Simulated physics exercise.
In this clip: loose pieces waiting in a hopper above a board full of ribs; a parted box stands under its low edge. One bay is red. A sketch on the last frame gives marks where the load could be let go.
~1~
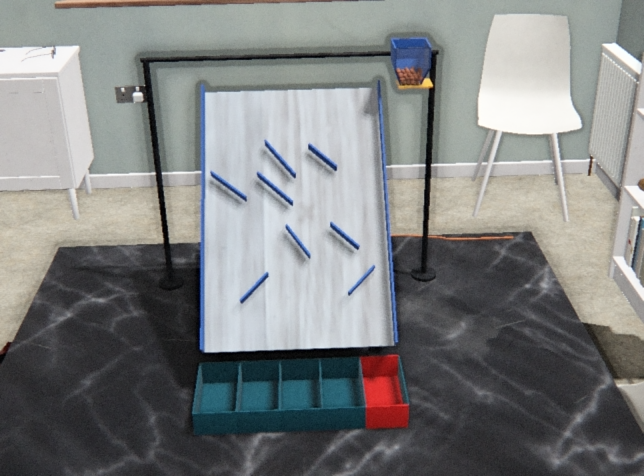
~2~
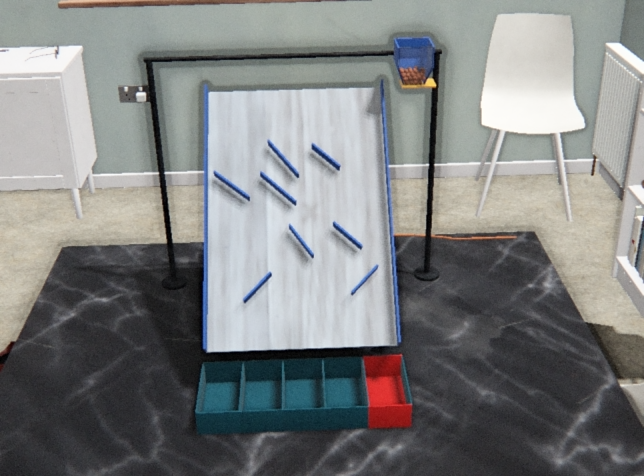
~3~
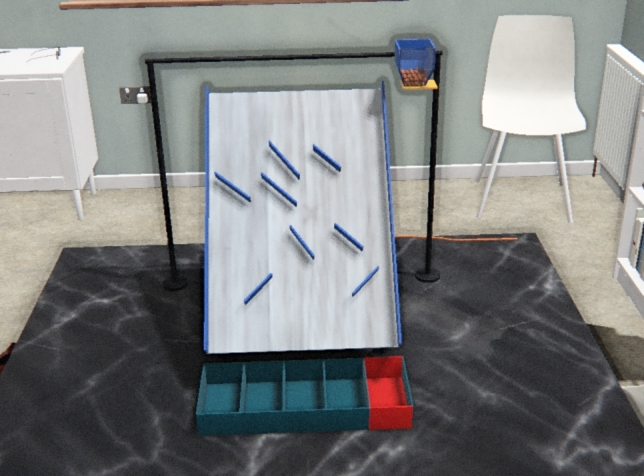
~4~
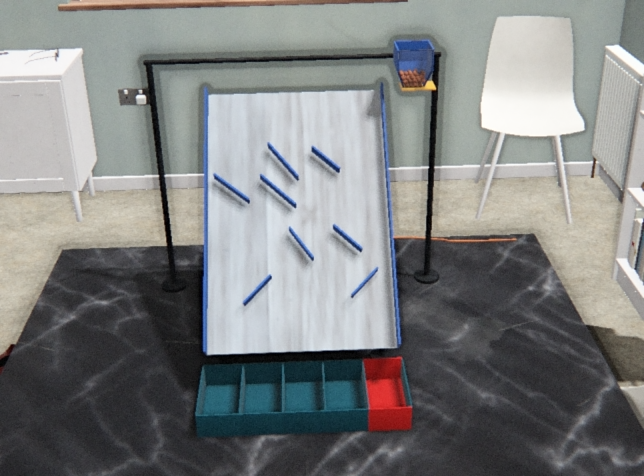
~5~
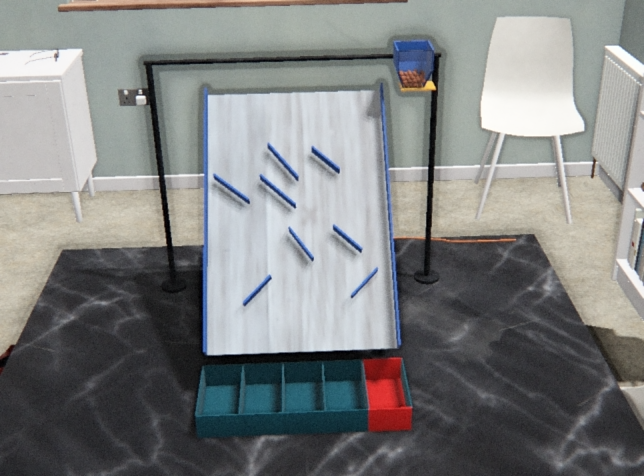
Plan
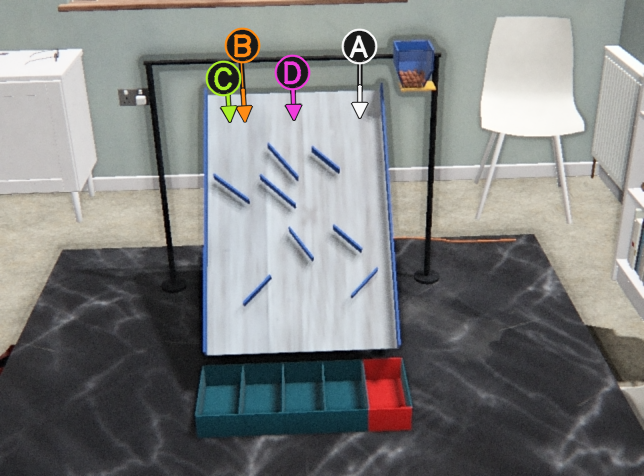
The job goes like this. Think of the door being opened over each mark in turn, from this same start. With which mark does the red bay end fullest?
Best: A.
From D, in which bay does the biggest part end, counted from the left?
It is the fourth one.
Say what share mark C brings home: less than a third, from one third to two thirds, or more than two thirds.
It is less than a third.
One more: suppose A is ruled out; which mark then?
That would be D.
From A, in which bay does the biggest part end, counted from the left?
The fifth from the left.
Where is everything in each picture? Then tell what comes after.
The first frame shows hopper at (410, 75), clay pellets, door shut.
The second frame shows ribs (268, 139) to (298, 173), (312, 143) to (340, 166), (214, 171) to (249, 196).
The third frame shows ribs (261, 172) to (297, 202), (290, 225) to (314, 256), (335, 223) to (363, 247).
The fourth frame shows ribs (243, 303) to (271, 274), (352, 294) to (378, 267).
The fifth frame shows red bay at (390, 418), number 5 of 5 from the left.
On the marked copy, mark A meets the board at (359, 112); mark B meets the board at (244, 115); mark C meets the board at (229, 116); mark D meets the board at (293, 114).
With A, most in the red bay, about a quarter in other bays.
With B, a stray few in the red bay, most in other bays, a small part held on the board.
With C, a stray few in the red bay, nearly all in other bays, a stray few held on the board.
With D, about a quarter in the red bay, most in other bays.
